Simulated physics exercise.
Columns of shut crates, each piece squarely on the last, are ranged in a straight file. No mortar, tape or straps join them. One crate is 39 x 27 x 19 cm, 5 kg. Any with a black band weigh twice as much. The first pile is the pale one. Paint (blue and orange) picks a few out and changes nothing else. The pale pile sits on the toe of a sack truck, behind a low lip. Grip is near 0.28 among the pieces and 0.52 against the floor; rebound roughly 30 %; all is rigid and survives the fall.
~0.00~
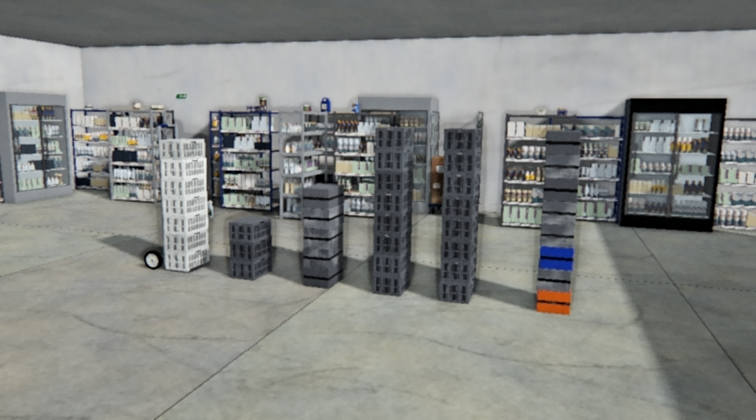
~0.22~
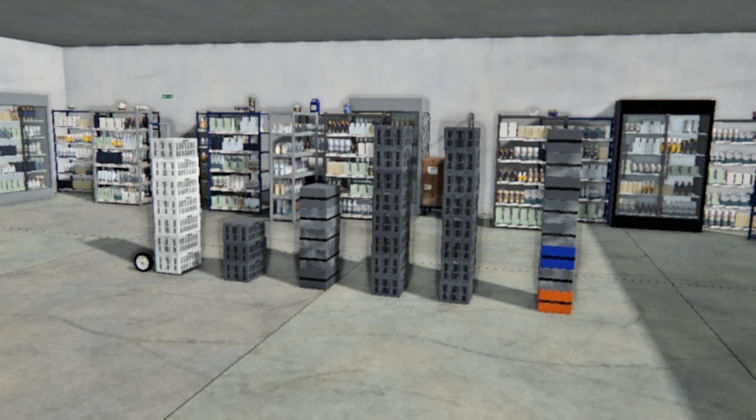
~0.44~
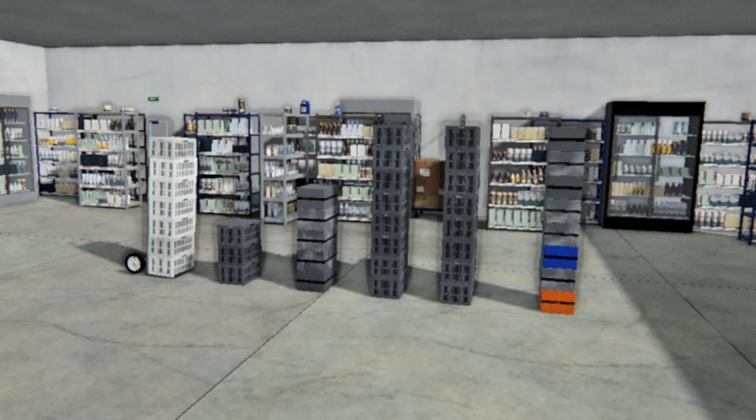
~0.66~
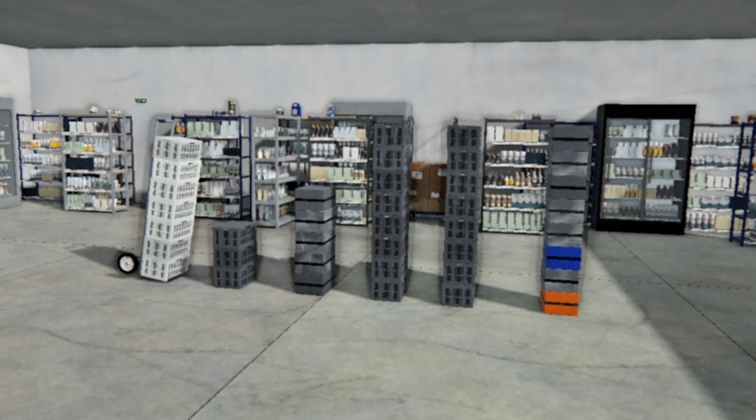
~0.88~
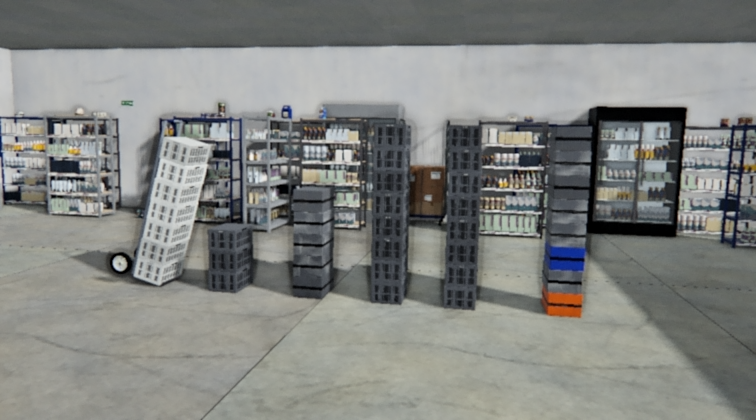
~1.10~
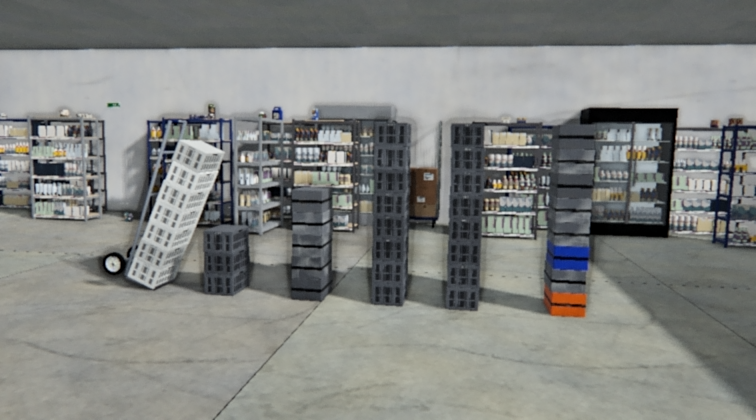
A pale stack of crates on a sack truck, at the left end of a straight row of mostly dark grey stacks, stands upright and then leans steadily to the right with the truck's frame. The other stacks, the rightmost with blue and orange crates low down, stay still on the concrete floor before stocked shelves. The camera, facing the row, drifts slightly around it.
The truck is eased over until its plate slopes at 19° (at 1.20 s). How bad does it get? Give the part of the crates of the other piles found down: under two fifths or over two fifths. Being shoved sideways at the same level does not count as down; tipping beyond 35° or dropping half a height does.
The part is less than two fifths.
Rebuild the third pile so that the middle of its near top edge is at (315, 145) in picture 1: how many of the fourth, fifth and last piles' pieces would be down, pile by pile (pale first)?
In that case fourth 0, fifth 0, last 0.
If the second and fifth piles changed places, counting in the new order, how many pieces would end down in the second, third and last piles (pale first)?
In that case second 8, third 4, last 7.
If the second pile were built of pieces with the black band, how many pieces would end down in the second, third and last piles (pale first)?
Then second 0, third 0, last 0.
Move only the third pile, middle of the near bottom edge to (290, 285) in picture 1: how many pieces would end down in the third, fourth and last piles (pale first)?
Then third 4, fourth 0, last 0.
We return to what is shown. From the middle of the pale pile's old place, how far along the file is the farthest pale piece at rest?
Roughly 140 cm along.
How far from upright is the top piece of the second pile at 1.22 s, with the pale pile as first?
Roughly 0° from upright.
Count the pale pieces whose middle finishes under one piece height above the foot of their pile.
3 of them.
After 1.22 s, 1 of the pale pile down; none of the 32 other crates down.
After 1.38 s, 7 of the pale pile down; none of the 32 other crates down, 1 disturbed.
After 1.62 s, 7 of the pale pile down; none of the 32 other crates down, 3 disturbed.
After 2.02 s, 7 of the pale pile down; none of the 32 other crates down, 5 disturbed.
In the end (2.6 s), 7 of the pale pile down; 2 of the 32 other crates down; blue crate unmoved; orange crate unmoved. That is 6 per cent. From the last view, middles, blue crate near (567, 254), orange crate near (564, 299).
